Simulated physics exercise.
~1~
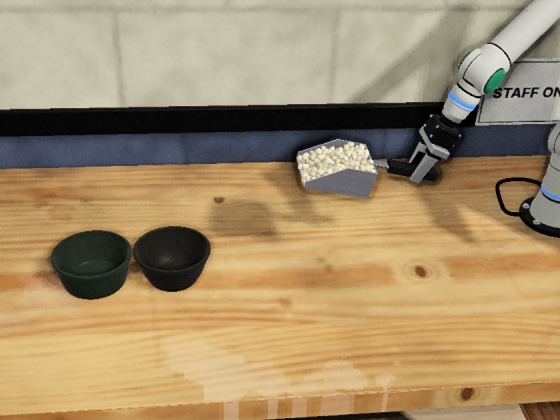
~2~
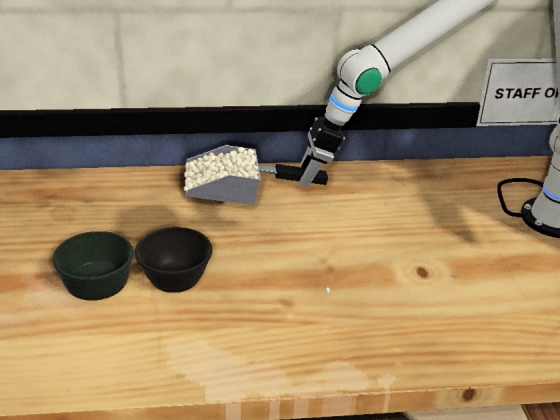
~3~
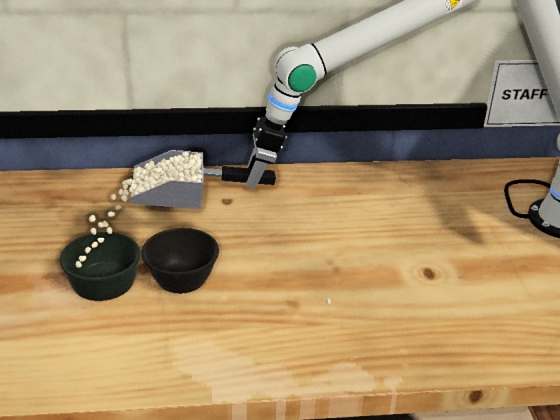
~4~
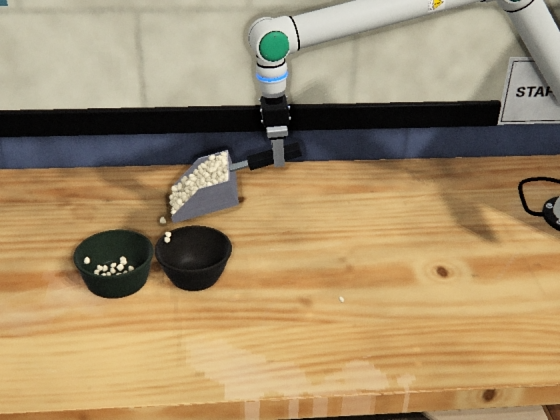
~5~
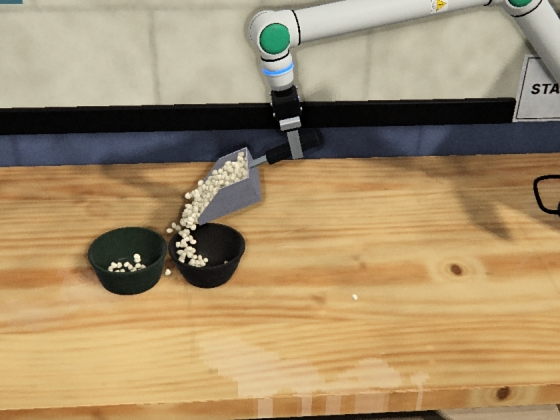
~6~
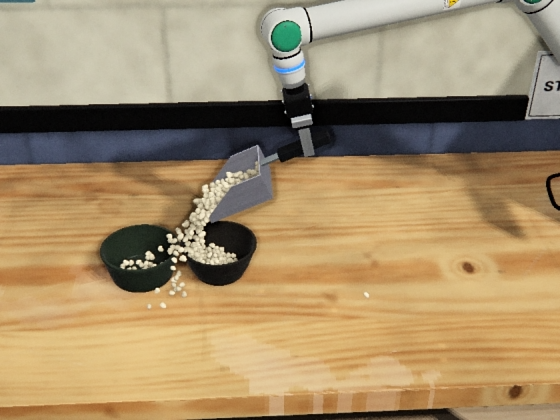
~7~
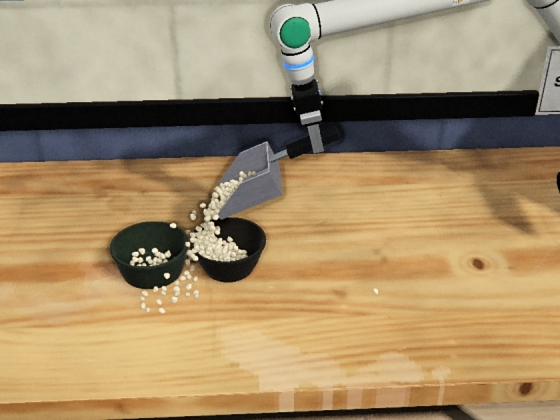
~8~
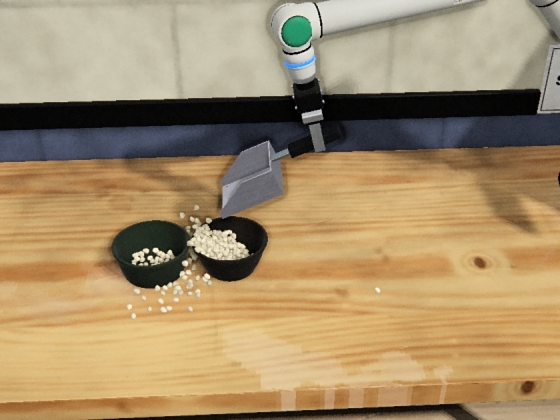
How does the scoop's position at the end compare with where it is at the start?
At the start the scoop is well to the right of the two bowls, and by the end it is farther left, just behind and above the black bowl.
